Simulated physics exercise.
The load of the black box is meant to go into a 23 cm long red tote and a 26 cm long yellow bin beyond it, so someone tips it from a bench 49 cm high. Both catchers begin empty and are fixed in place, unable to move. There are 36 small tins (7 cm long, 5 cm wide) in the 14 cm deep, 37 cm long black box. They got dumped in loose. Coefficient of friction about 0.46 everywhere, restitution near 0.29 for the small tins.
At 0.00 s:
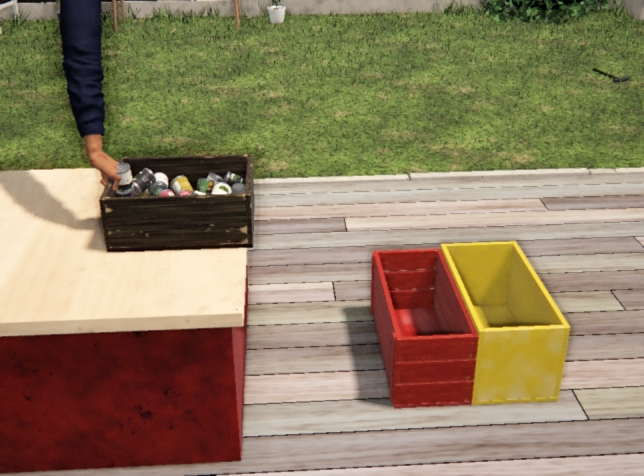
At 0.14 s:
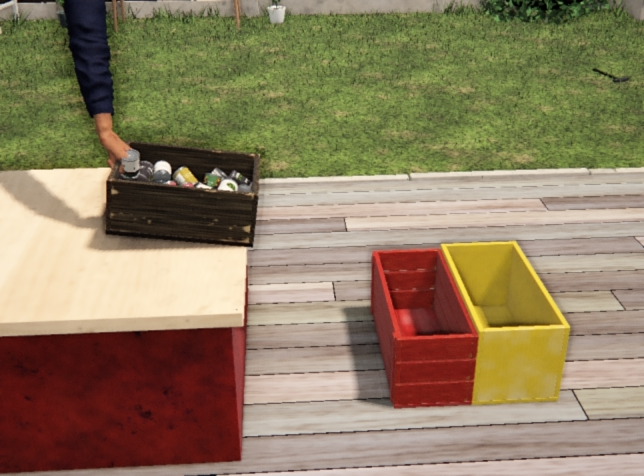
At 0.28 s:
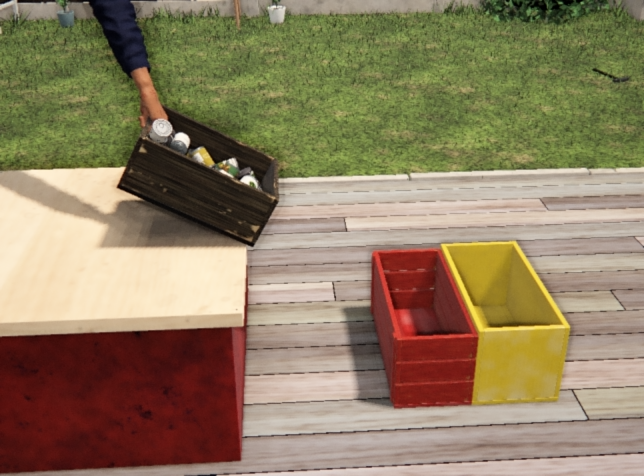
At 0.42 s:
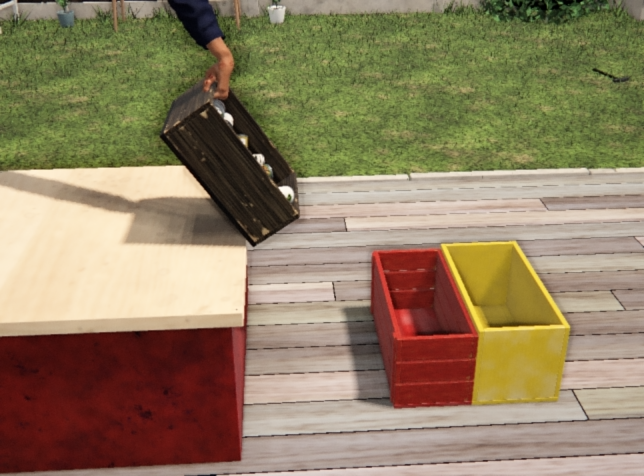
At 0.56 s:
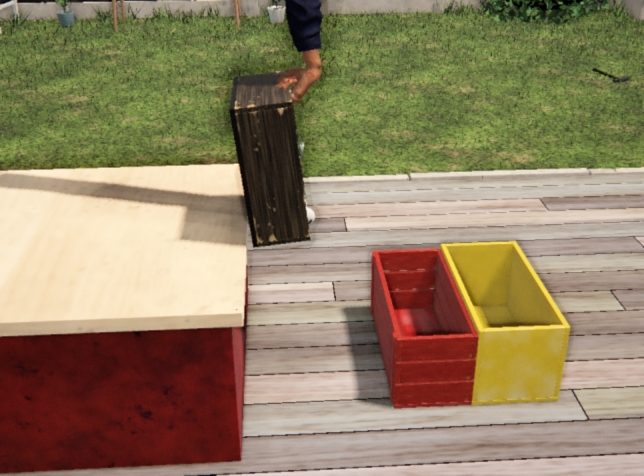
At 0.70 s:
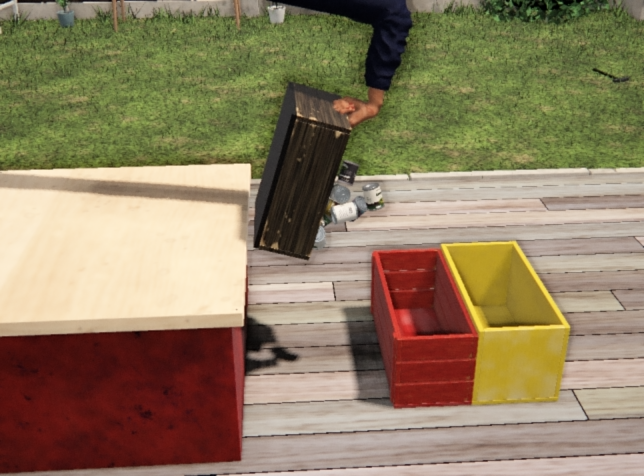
The clip shows a hand tilting a black box of small tins on a bench, then swinging it rightward off the edge past upright, as some tins come out above the deck near a red tote and a yellow bin.
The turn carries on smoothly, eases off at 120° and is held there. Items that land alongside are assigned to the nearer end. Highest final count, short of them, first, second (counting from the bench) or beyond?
It is short.
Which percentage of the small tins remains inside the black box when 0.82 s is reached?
Some 45 per cent.
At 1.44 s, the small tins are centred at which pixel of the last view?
Around (362, 348).
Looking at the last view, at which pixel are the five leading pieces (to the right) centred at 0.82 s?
At about (406, 278).
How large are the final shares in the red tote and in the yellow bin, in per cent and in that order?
I'd put it at about 35 percent, then about 0 percent.
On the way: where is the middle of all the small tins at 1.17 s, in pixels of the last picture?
Centre estimate - approximately (370, 344).
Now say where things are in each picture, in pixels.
In the first frame (each is followed by its nearest rim corner in this view), black box, (105, 198); yellow bin, (484, 330); 0° from level; none out.
Black box, (112, 180); 8° from level, in the second frame.
Black box, (145, 138); 29° from level, in the third frame.
Black box, (212, 105); 56° from level, in the fourth frame.
Black box, (293, 106); 84° from level, in the fifth frame.
Black box, (350, 134); yellow bin, (484, 330); 107° from level; 9 out, in the sixth frame.
After 0.82 s, tilt 118°; 16 still in the black box, 1 in the red tote and 19 in the air.
After 0.97 s, tilt 120°; 3 still in the black box, 12 in the red tote, 5 on the ground short of the red tote and 16 in the air.
After 1.17 s, tilt 120°; 13 in the red tote, 17 on the ground short of the red tote and 6 in the air.
Outcome (at 1.44 s), 13 in the red tote and 23 on the ground short of the red tote.
